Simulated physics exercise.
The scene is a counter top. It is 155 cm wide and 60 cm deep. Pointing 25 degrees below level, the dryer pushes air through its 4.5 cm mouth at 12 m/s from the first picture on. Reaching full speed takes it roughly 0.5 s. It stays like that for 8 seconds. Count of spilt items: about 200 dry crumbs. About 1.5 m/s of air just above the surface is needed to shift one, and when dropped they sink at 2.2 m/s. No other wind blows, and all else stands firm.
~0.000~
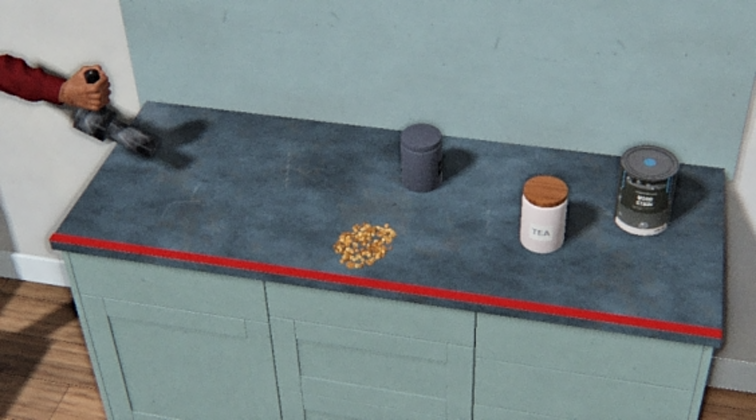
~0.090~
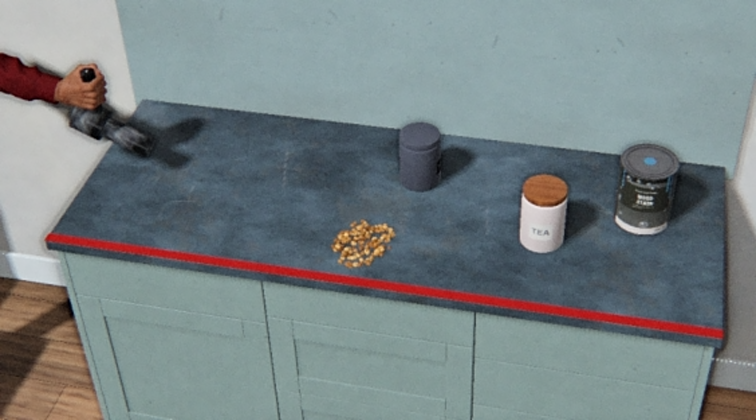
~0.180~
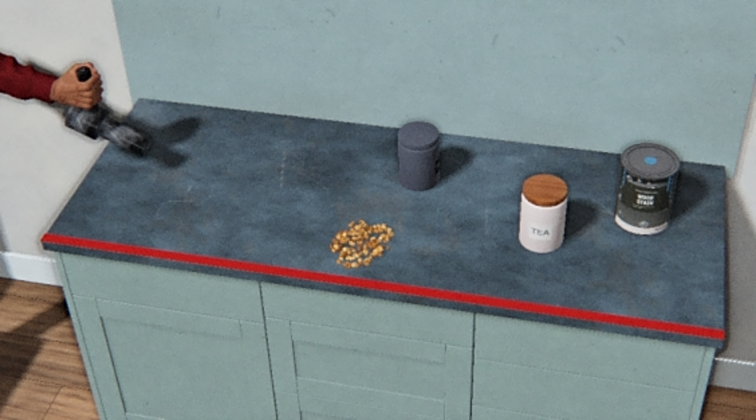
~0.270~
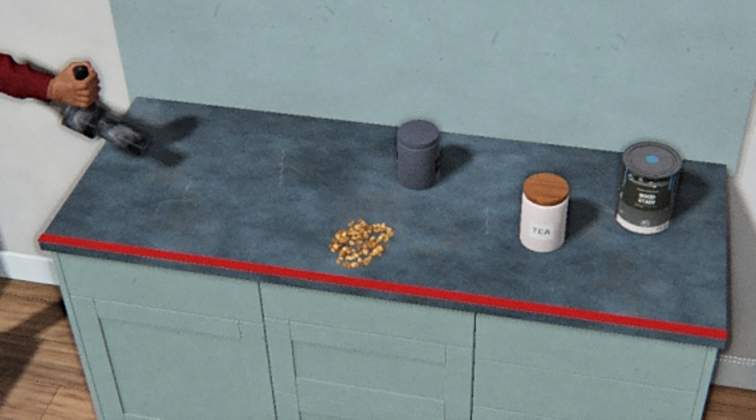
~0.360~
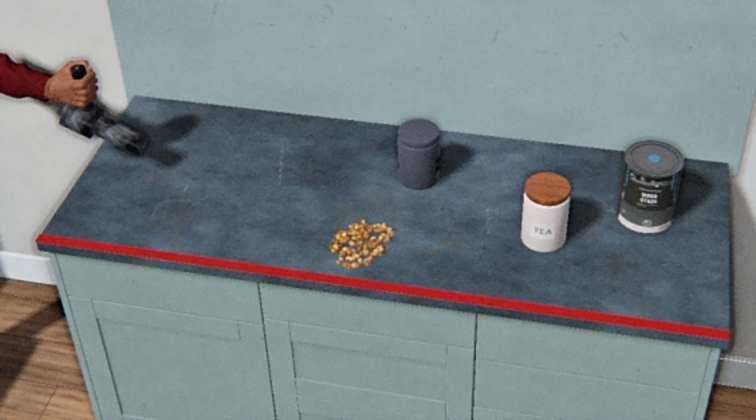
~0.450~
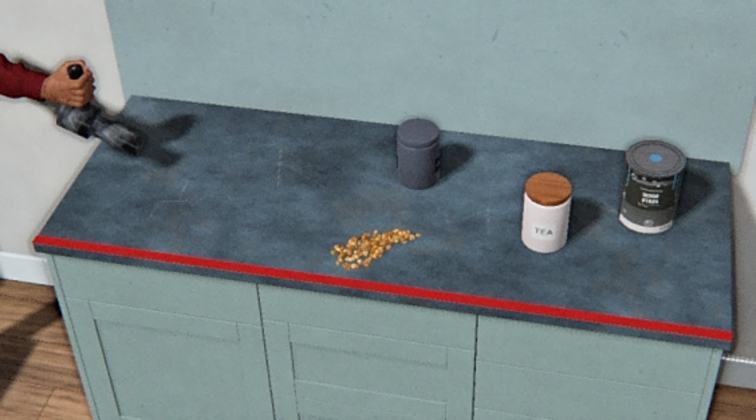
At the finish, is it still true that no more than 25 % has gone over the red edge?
No, more than that has gone.
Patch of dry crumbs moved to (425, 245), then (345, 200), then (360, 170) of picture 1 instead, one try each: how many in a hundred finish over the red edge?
Results, one try each: 50 %, 5 %, 0 %.
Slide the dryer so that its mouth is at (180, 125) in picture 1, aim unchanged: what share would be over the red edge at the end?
That gives roughly 100 % in the end.
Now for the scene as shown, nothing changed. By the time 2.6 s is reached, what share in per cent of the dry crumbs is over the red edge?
The share is about 70 percent.
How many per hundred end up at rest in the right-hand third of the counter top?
I'd estimate around 2 per cent.
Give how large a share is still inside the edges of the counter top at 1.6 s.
Around 4 in a hundred are still there.
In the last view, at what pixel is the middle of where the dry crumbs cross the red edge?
Somewhere about (591, 321).
After 1.6 s, 70 % are over the red edge; 86 % have settled or left.
After 2.6 s, 70 % are over the red edge; 98 % have settled or left.
After 4.4 s, 70 % are over the red edge; 98 % have settled or left.
After 8.0 s, at the end, 70 % are over the red edge.
